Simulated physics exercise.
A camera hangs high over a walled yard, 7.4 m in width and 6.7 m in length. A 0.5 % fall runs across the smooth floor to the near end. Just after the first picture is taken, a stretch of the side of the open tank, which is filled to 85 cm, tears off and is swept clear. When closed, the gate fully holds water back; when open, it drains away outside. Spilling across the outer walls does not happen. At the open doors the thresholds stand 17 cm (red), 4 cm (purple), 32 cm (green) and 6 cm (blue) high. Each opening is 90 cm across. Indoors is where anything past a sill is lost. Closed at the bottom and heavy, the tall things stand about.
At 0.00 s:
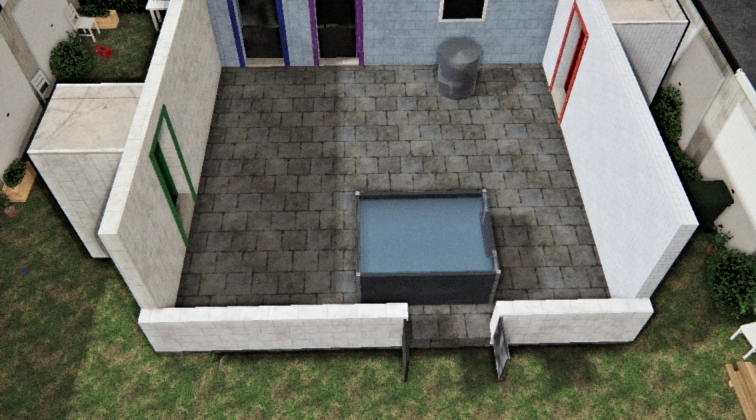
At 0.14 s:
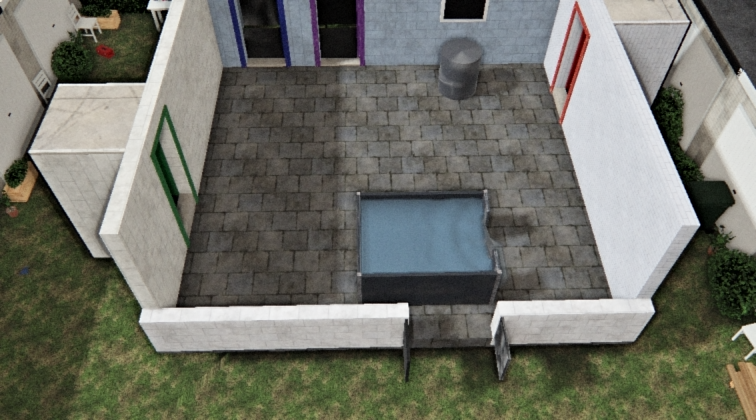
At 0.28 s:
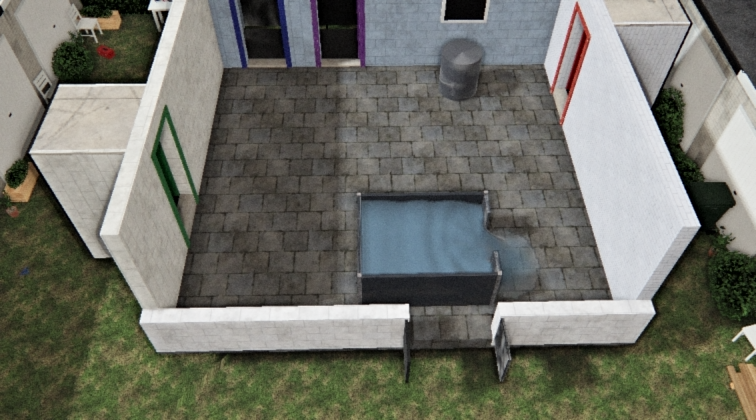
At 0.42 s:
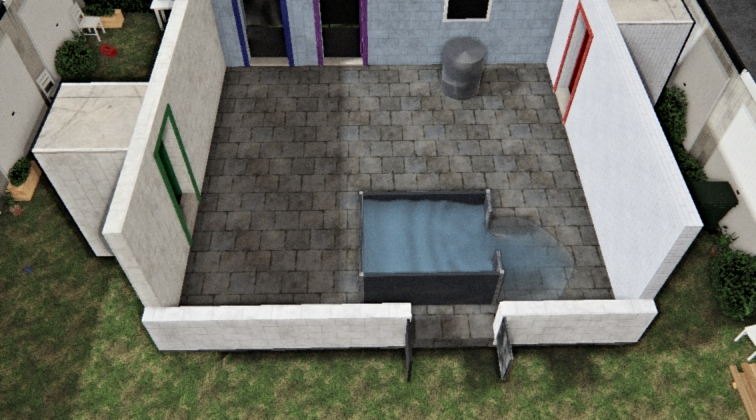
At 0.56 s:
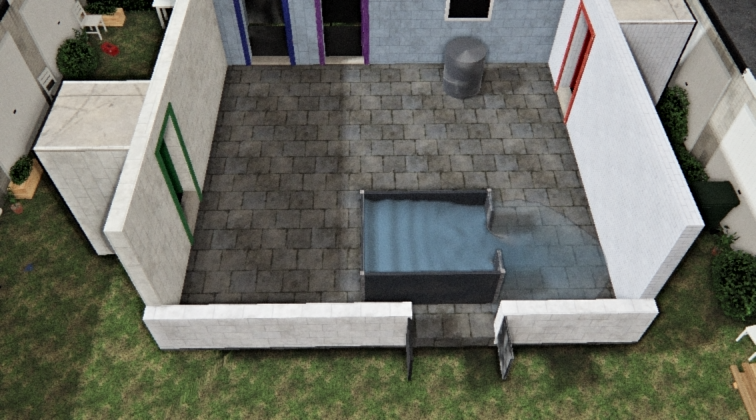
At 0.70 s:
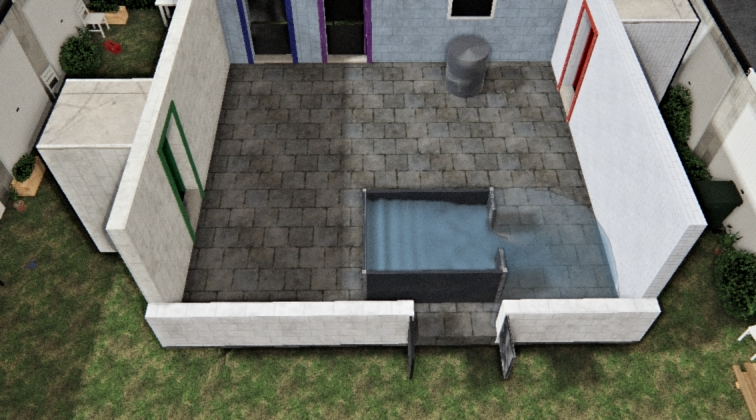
Water pours through a gap in the tank's right side and spreads across the paved yard toward the white right wall.
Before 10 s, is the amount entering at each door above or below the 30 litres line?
Red door below, purple door below, green door below, blue door below.
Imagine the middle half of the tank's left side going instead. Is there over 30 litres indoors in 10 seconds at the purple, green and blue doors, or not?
Note: Purple beyond the mark, green short of the mark, blue beyond the mark.
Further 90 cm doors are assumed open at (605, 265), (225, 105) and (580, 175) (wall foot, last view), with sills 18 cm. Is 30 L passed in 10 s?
The first one exceeds it, the second one doesn't reach it, and the third one doesn't reach it.
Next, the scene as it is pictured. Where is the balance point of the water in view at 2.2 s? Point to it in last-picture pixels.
Pixel position near (497, 248).
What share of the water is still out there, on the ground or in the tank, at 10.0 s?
Some 92 out of every hundred parts.
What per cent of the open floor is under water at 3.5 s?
Around 35 per cent wet.
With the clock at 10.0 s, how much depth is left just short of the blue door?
About 6.5 cm.
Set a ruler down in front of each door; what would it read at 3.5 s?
In centimetres, the red door has 6, the purple door 0, the green door 0 and the blue door 0.
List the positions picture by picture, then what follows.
In the first frame, the open tank at (424, 234) is whole and still, 85 cm deep.
In the second frame, the front is at a hidden place, 0.5 m from the gap at (485, 253); 0.3 m2 of floor is under water; 85 cm left at the back of the open tank.
In the third frame, water pours out at (485, 254) and has run 0.9 m, to (534, 275); typically 13 cm deep outside, 85 cm at the open tank's back.
In the fourth frame, the front is at (569, 268), 1.5 m from the gap at (487, 253); 2.1 m2 of floor is under water; 84 cm left at the back of the open tank.
In the fifth frame, the front is at (609, 272), 2.1 m from the gap at (488, 252); 4.2 m2 of floor is under water; 77 cm left at the back of the open tank.
In the sixth frame, water pours out at (490, 251) and has run 2.3 m, to a hidden place; typically 6 cm deep outside, 71 cm at the open tank's back.
After 1.4 s water covers 15 % of the floor and is deepest (54 cm) near (625, 321); red door not reached, purple door not reached, green door not reached, blue door not reached.
After 2.2 s water covers 20 % of the floor and is deepest (39 cm) near (599, 266); red door 6 cm at the sill, 0 L in, purple door not reached, green door not reached, blue door not reached.
After 3.5 s water covers 35 % of the floor and is deepest (27 cm) near (587, 258); red door 6 cm at the sill, 0 L in, purple door not reached, green door not reached, blue door not reached.
After 6.0 s water covers 60 % of the floor and is deepest (22 cm) near (551, 62); red door 9 cm at the sill, 0 L in, purple door 3 cm at the sill, 0 L in, green door not reached, blue door 4 cm at the sill, 0 L in.
After 10.0 s water covers 90 % of the floor and is deepest (11 cm) near (625, 321); red door 10 cm at the sill, 0 L in, purple door 3 cm at the sill, 1 L in, green door 7 cm at the sill, 0 L in, blue door 6 cm at the sill, 1 L in.
